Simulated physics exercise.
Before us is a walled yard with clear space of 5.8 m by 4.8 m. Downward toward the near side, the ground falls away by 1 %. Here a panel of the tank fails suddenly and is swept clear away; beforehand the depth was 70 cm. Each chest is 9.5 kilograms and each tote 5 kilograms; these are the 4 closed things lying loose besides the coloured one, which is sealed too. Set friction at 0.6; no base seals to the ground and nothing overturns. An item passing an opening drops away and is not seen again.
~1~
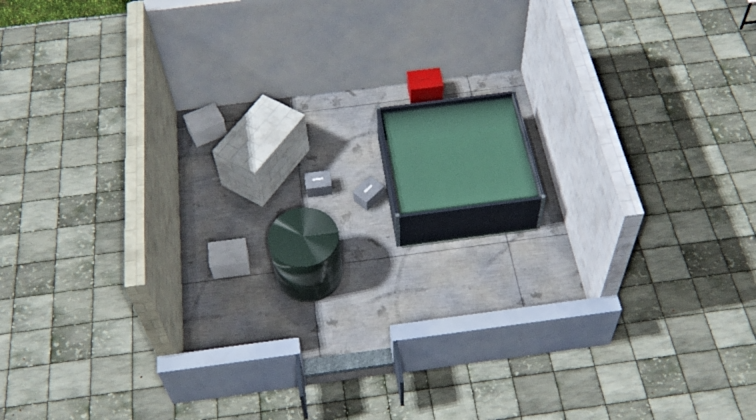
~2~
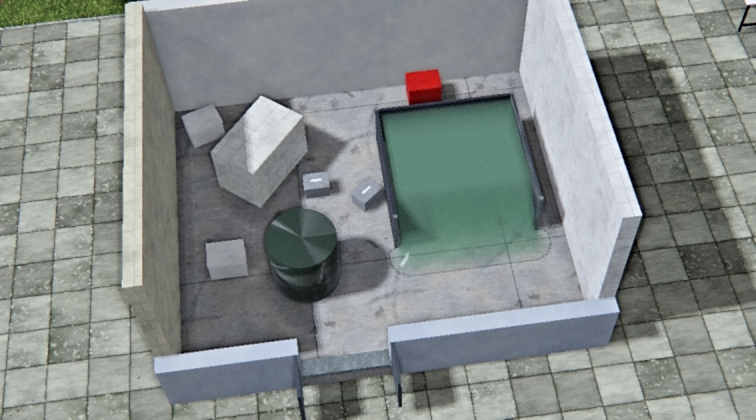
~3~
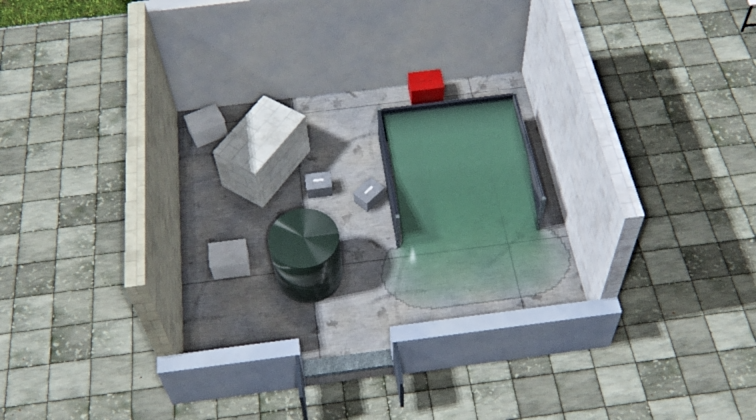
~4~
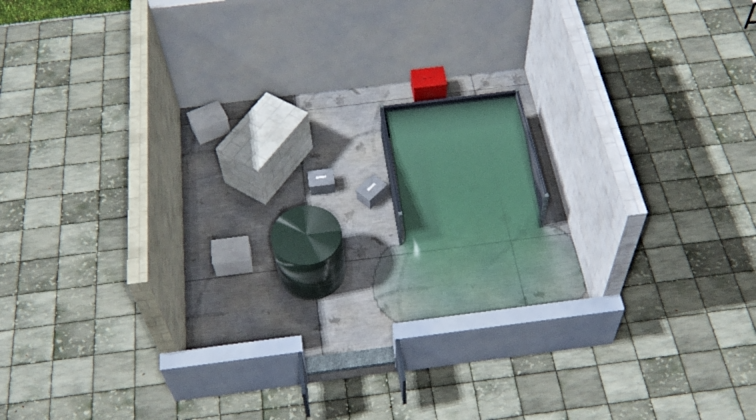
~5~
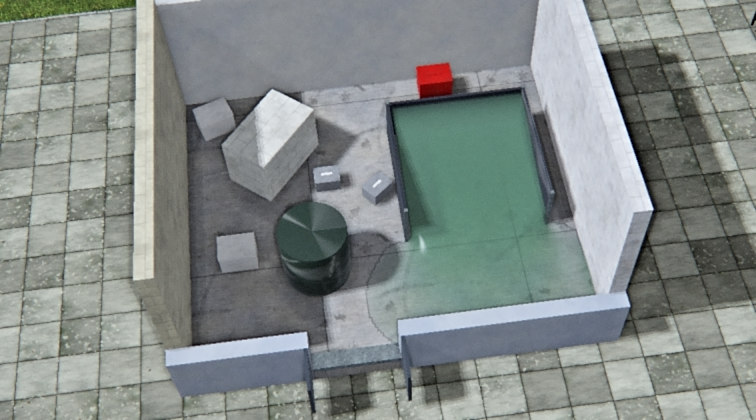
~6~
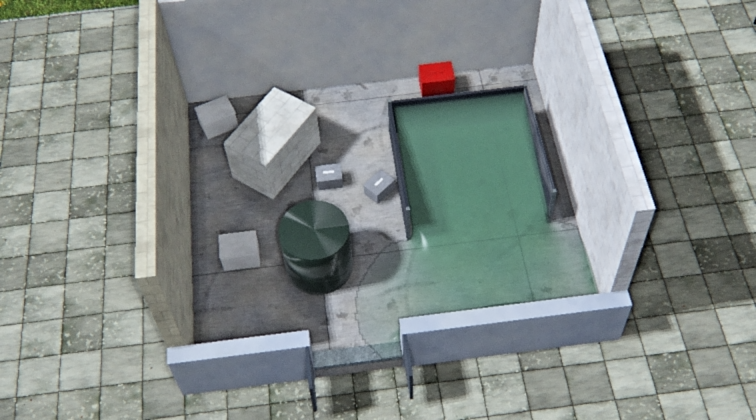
A small walled yard with pale concrete walls and a narrow gap in the near wall sits on grey paving, seen from high above. A green-filled, dark-framed tank stands at right near a red chest, with a dark green cylinder, a large pale angular block and smaller grey boxes to the left. The tank's near panel vanishes and water spreads toward the near wall and gap, while the objects stay put and the camera drifts slightly.
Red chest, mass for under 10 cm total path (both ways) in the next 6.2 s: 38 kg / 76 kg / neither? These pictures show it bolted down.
Lightweight loses, heavyweight wins.
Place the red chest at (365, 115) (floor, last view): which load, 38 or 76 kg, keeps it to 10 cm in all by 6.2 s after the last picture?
Going by the scene, the lighter weight suffices.
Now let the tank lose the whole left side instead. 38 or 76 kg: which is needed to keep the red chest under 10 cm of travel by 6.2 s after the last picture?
Well, in that case the light one does it.
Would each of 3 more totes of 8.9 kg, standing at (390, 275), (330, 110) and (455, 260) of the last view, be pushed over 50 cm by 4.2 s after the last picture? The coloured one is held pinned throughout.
Going through them in turn, the answers are too far, not too far and too far.
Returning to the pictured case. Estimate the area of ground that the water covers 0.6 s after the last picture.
Close to 10.5 m2, I'd say.
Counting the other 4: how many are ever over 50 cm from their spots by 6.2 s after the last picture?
By my tally, 4.
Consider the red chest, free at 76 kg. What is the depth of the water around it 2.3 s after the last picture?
Close to 0 cm deep.
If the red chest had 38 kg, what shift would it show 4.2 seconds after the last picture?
Close to 30 centimetres.
Then, 0.6 s after the last picture the red chest would be 0 cm from its start with 38 kg and 0 cm from its start with 76 kg; 0 cm of water round it then.
Then, 2.3 s after the last picture the red chest would be 0 cm from its start with 38 kg and 0 cm from its start with 76 kg; 0 cm of water round it then.
Then, 4.2 s after the last picture the red chest would be 35 cm from its start with 38 kg and 0 cm from its start with 76 kg; 9 cm of water round it then.
Then, 6.2 s after the last picture the red chest would be 35 cm from its start with 38 kg and 0 cm from its start with 76 kg; 6 cm of water round it then.
